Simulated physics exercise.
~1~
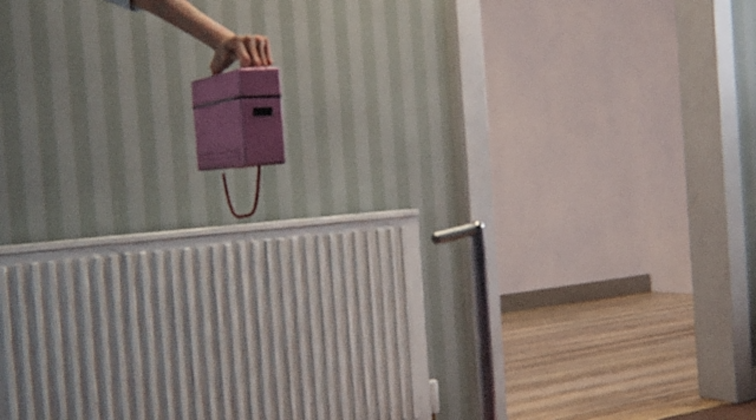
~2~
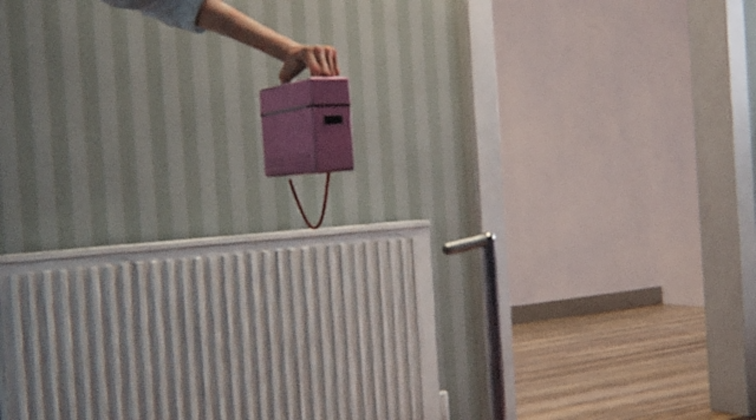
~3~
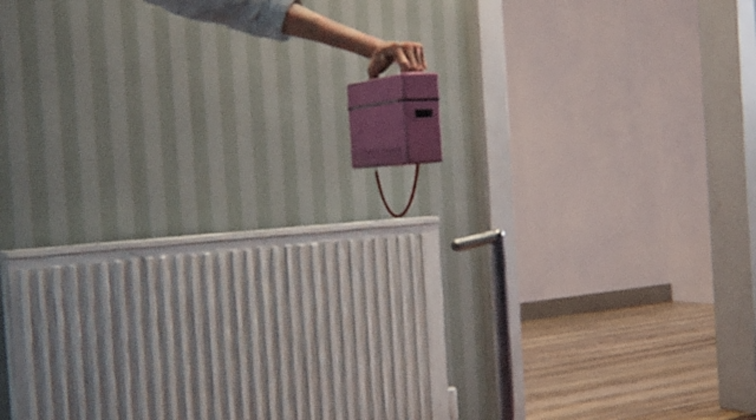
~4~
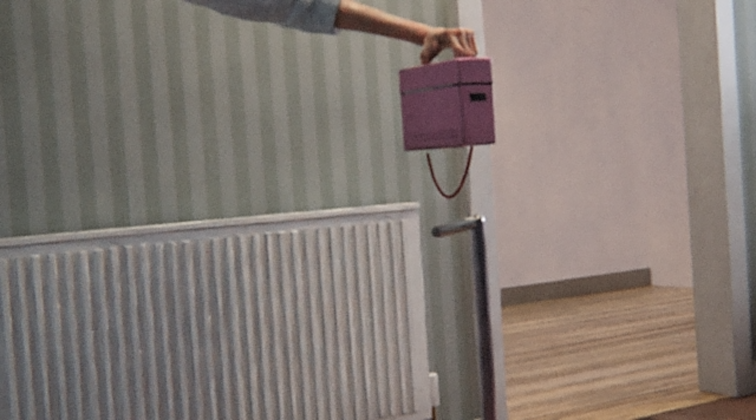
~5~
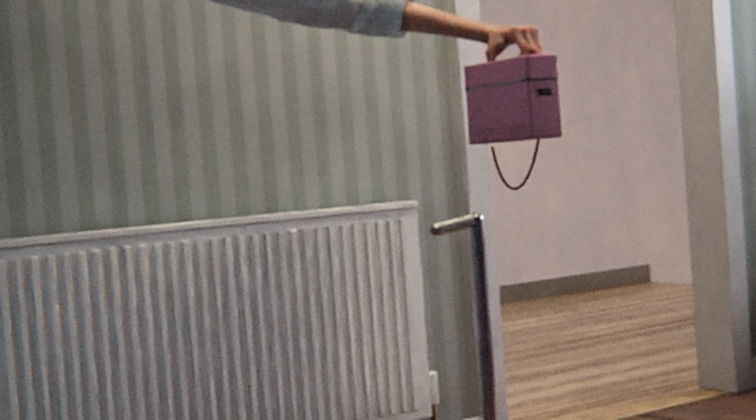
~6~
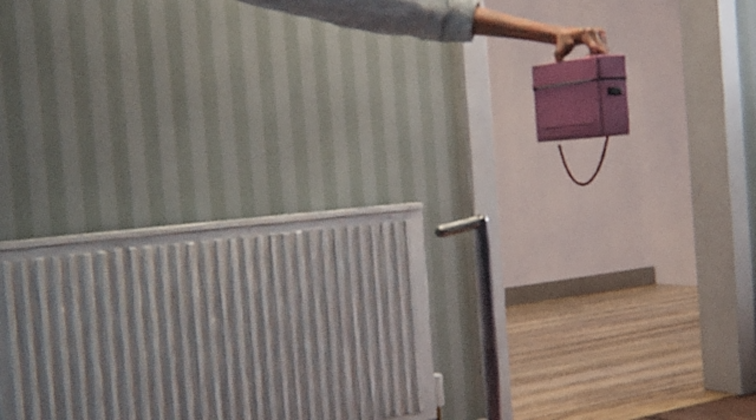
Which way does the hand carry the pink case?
The hand carries the pink case to the right, from above the radiator to beyond the metal post.
We see a hand carrying a pink case, a thin dark red loop hanging beneath it, past a white radiator and striped wall. The arm moves the case right, over a metal post with a short bent top, and the loop clears it, ending beyond the post before the open doorway.
